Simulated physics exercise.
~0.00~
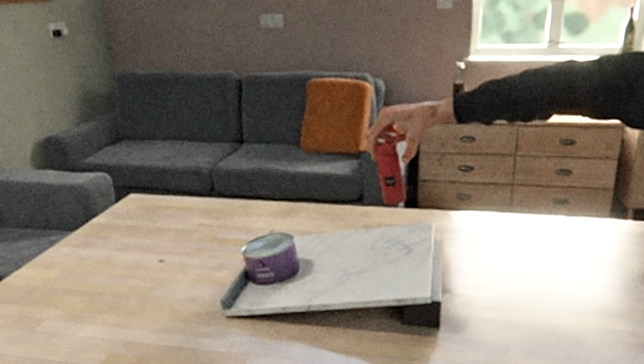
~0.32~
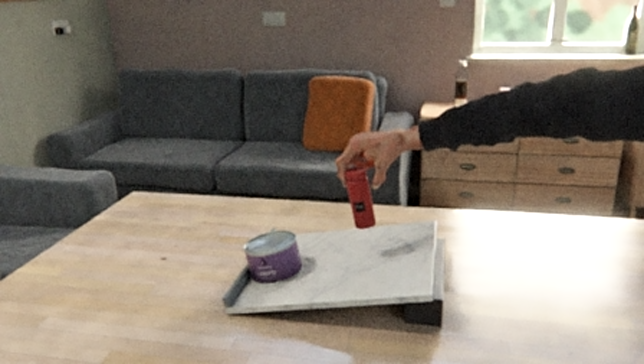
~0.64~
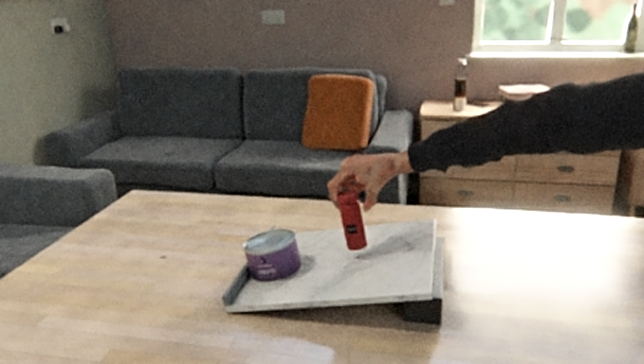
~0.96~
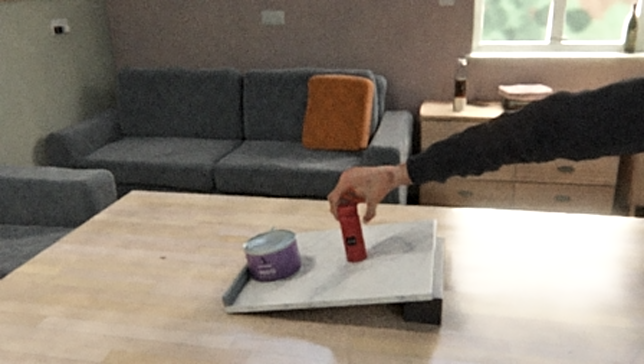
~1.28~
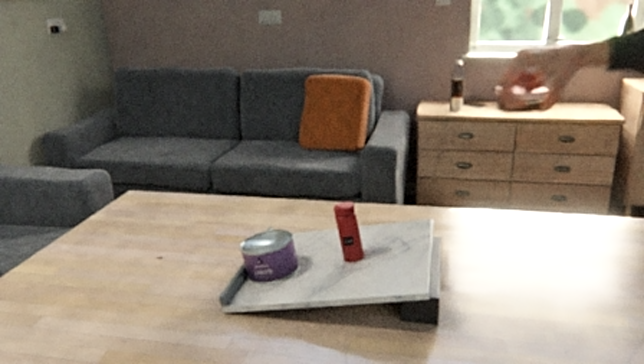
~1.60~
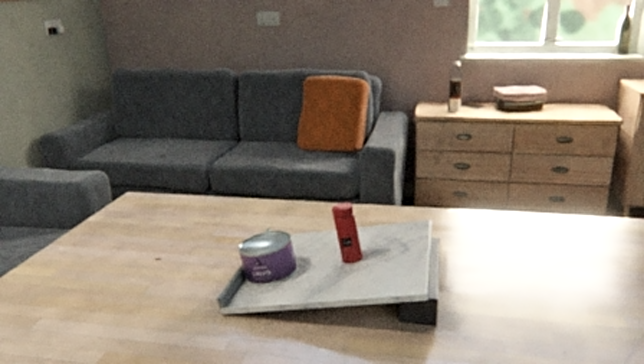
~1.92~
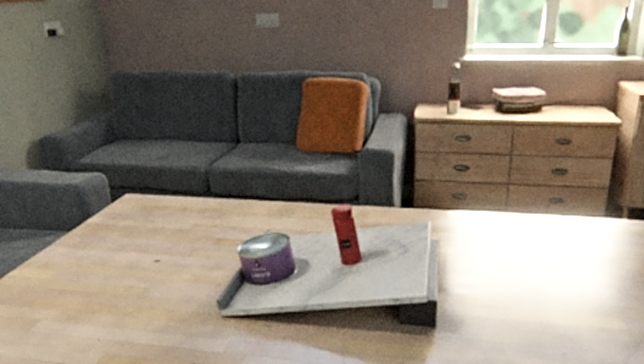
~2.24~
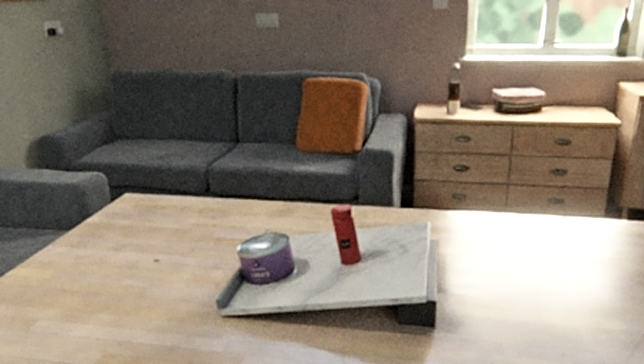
A red shaker, held by a hand reaching in from the right, moves left and down onto a sloping board beside a purple tub. The hand lets go and withdraws, and the shaker stays where it is put, leaning slightly, while the tub and board remain still.
